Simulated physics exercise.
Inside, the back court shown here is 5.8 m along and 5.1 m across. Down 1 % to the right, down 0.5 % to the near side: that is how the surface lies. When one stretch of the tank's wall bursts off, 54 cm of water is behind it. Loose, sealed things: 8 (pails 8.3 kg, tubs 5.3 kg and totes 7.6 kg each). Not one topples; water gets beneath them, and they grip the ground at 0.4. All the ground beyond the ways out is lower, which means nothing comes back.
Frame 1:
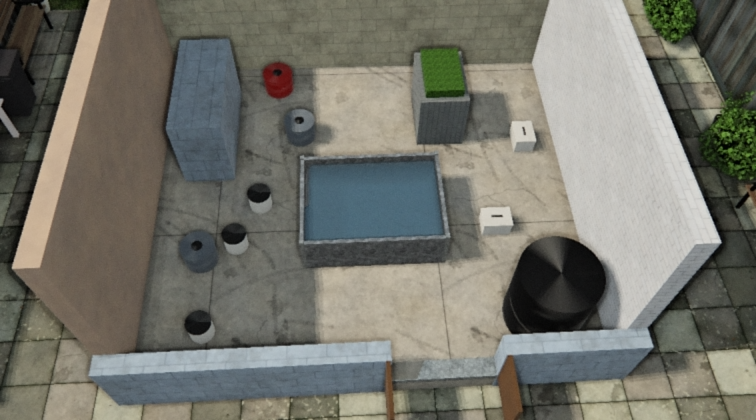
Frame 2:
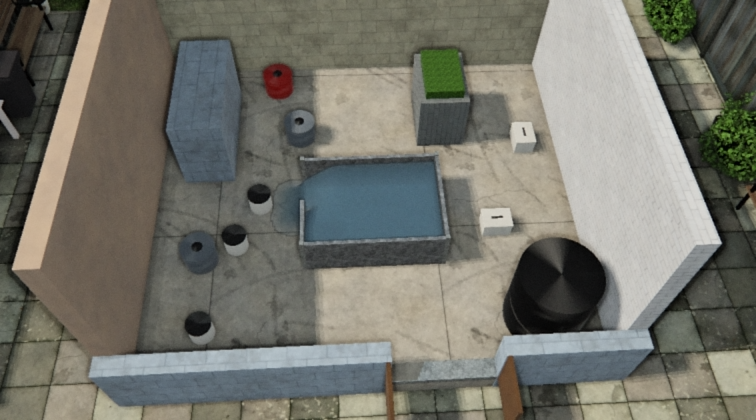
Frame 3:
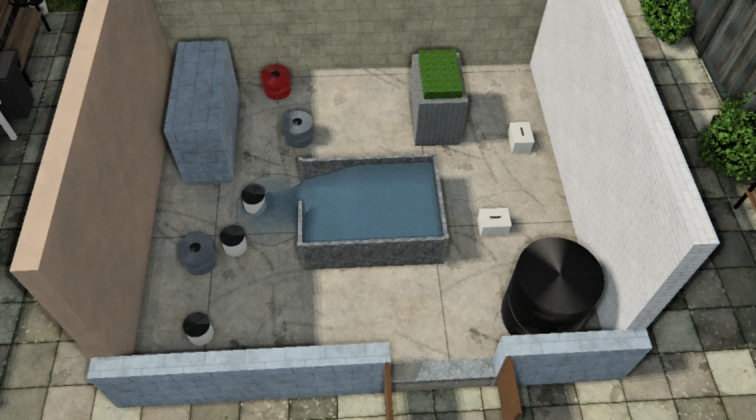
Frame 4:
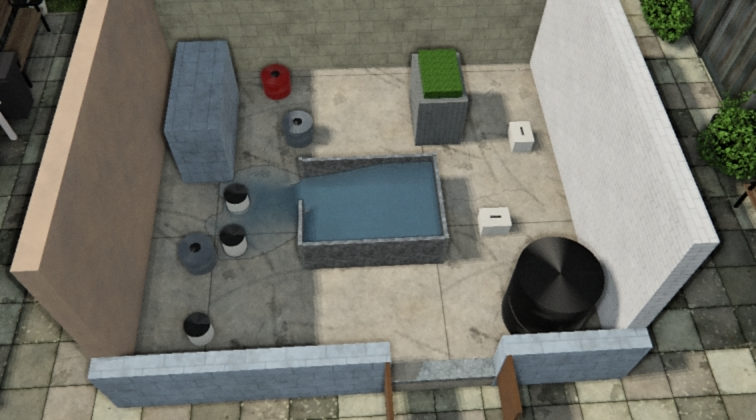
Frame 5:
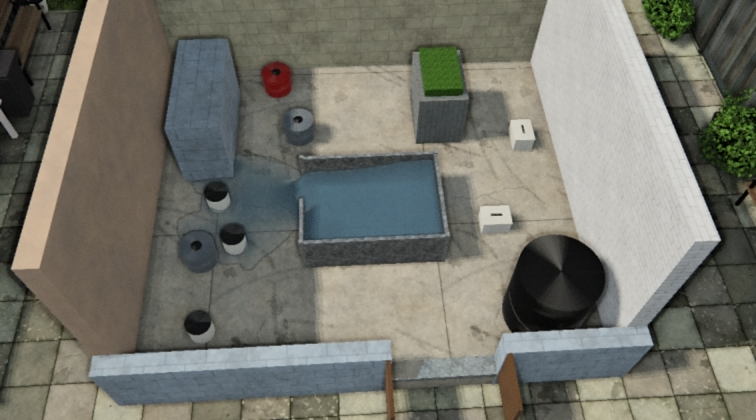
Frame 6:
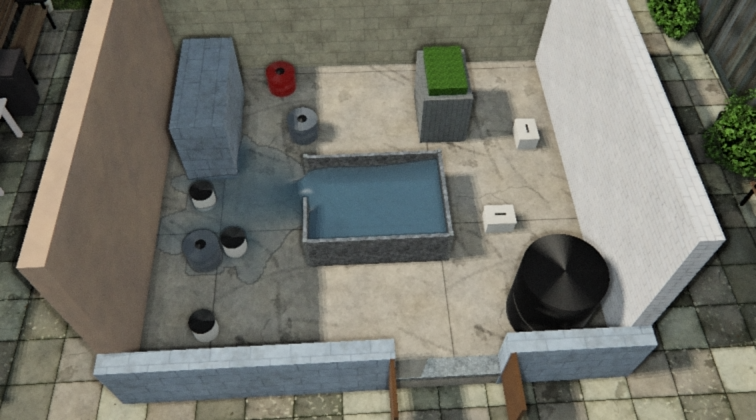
In a walled back court, water bursts from a tank's left side and shifts tubs left.
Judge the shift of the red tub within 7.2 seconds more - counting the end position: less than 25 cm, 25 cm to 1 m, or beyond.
By then the red tub is well away.
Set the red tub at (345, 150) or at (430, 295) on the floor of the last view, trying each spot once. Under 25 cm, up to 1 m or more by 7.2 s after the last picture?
Respectively: It rests almost unmoved; it is shoved a long way.
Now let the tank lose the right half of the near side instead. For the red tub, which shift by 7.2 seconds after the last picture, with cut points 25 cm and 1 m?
From there, the red tub remains planted.
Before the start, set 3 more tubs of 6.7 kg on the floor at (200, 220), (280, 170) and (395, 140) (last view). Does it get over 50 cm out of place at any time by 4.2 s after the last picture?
Taking them in order: Far enough, far enough and not far enough.
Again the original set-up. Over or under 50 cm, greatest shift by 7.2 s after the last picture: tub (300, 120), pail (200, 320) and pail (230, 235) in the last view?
Item by item, they came out below the mark, above the mark and above the mark.
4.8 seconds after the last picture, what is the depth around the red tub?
5 cm or so.
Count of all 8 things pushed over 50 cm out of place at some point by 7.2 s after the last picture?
That comes to 5.
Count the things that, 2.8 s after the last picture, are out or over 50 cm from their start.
The number comes to 4.
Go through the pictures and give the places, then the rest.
In the first frame, the red tub at (277, 73), on the bottom; water covers 2.4 m2; 0 of 8 have shifted.
In the second frame, the red tub at (277, 74) rests on the ground; 2.7 m2 under water; 0 of 8 have shifted.
In the third frame, the red tub at (275, 74) rests on the ground; 3.1 m2 under water; 1 of 8 have shifted.
In the fourth frame, the red tub at (275, 74), on the bottom; water covers 3.7 m2; 1 of 8 have shifted.
In the fifth frame, the red tub at (276, 72), on the bottom; water covers 4.3 m2; 1 of 8 have shifted.
In the sixth frame, the red tub at (280, 71) rests on the ground; water covers 5.0 m2; 2 of 8 have shifted.
Then, 0.9 s after the last picture the red tub is near (280, 71), 0.0 m from its start, aground; 0 of 8 are out; 1 afloat.
Then, 2.8 s after the last picture the red tub is near (396, 77), 1.8 m from its start, aground; 0 of 8 are out; 0 afloat.
Then, 4.8 s after the last picture the red tub is near (401, 76), 1.9 m from its start, afloat; 0 of 8 are out; 2 afloat.
Then, 7.2 s after the last picture the red tub is near (503, 67), 3.5 m from its start, aground; 0 of 8 are out; 1 afloat.
